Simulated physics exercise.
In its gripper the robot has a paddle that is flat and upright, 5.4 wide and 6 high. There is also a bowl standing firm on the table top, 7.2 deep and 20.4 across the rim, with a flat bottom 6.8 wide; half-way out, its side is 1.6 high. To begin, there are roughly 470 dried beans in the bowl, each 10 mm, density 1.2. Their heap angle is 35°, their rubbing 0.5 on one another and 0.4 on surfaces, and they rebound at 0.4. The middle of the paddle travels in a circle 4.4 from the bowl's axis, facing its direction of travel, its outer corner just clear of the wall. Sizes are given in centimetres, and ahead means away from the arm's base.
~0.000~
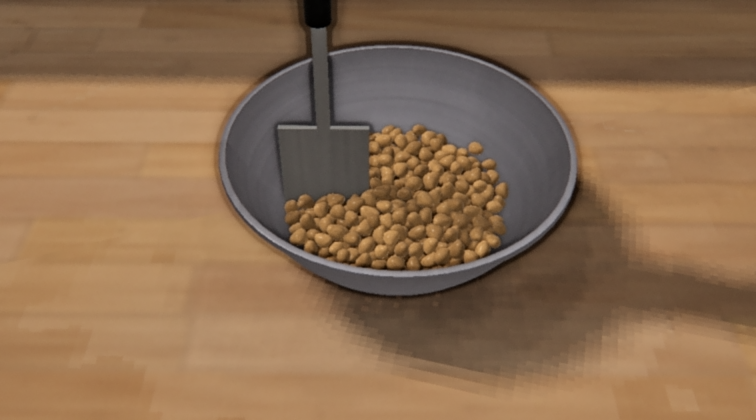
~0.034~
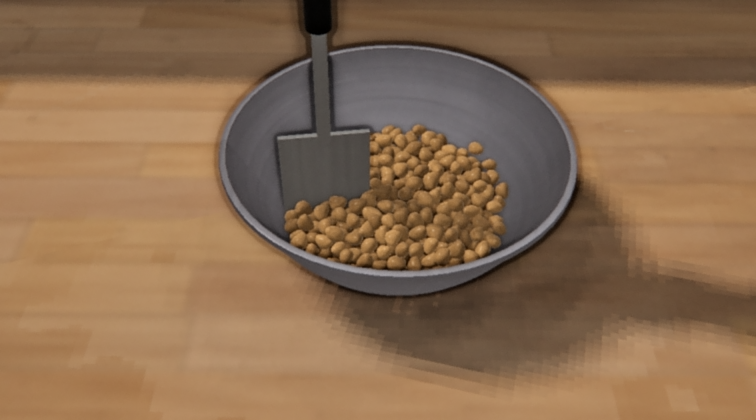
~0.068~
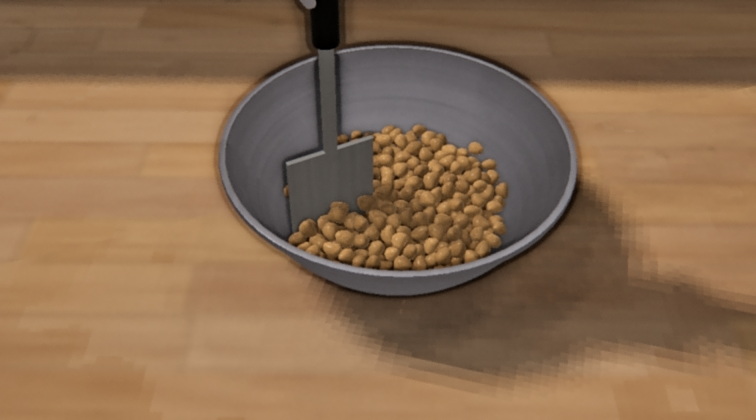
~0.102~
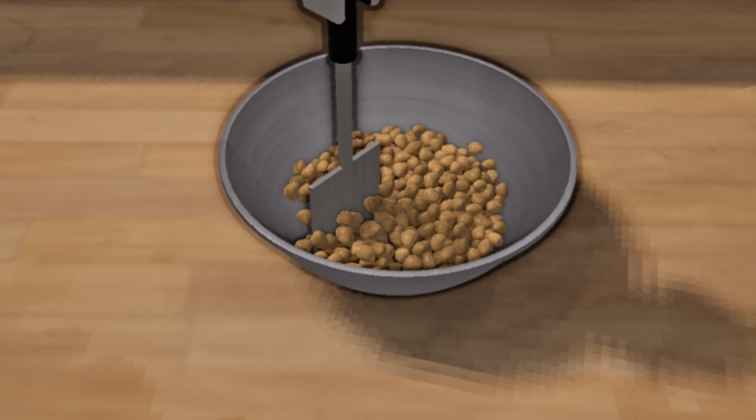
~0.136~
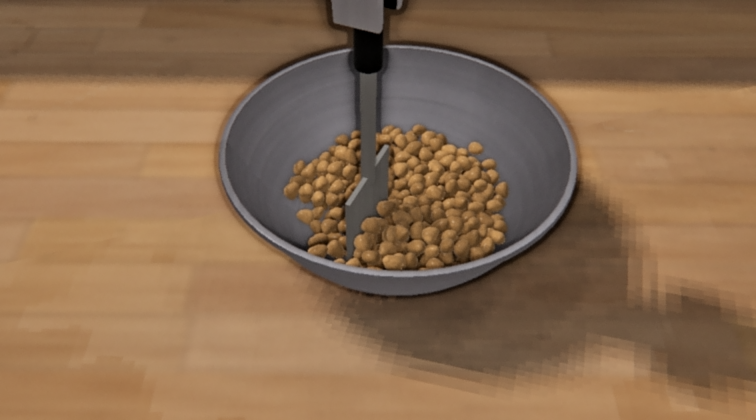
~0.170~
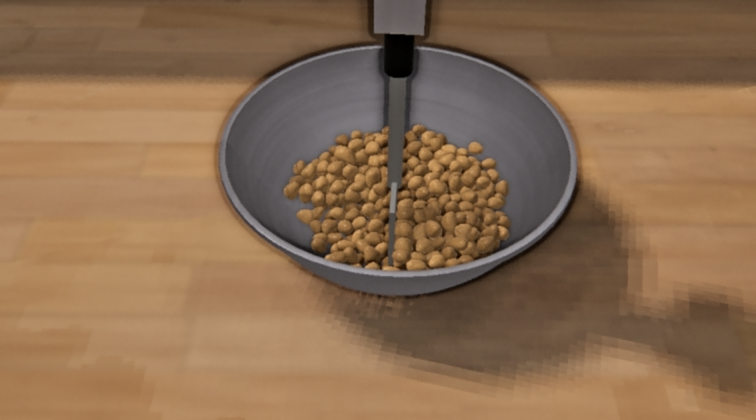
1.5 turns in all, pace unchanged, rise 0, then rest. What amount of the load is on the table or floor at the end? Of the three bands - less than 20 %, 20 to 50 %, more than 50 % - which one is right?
The right band is less than 20 %.
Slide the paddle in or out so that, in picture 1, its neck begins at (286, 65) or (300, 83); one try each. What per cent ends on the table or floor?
Close to 0 and 0 in a hundred.
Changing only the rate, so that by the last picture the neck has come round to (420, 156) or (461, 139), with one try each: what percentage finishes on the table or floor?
Roughly 10 per cent on the first try and 25 per cent on the second.
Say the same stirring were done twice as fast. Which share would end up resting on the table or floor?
In that case it comes to around 35 percent.
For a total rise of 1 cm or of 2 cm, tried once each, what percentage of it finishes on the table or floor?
Roughly 0 percent, then roughly 0 percent.
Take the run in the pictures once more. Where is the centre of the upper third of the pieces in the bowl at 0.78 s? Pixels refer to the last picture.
Estimated centre: (408, 249).
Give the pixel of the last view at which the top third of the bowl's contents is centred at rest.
Roughly at pixel (466, 153).
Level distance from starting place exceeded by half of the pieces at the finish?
Roughly 8 cm, measured level.
After 0.48 s, 263° round, highest piece 8 above the table; 468 in the bowl, 1 on the table or floor, 5 in flight or on the tool.
After 0.78 s, 80° round, highest piece 8 above the table; 464 in the bowl, 10 on the table or floor.
After 1.14 s, 180° round, highest piece 7 above the table; 458 in the bowl, 16 on the table or floor.
After 1.84 s, 180° round, highest piece 7 above the table; 458 in the bowl, 16 on the table or floor.
In the end, 458 in the bowl, 16 on the table or floor. That is 3 % on the table or floor.
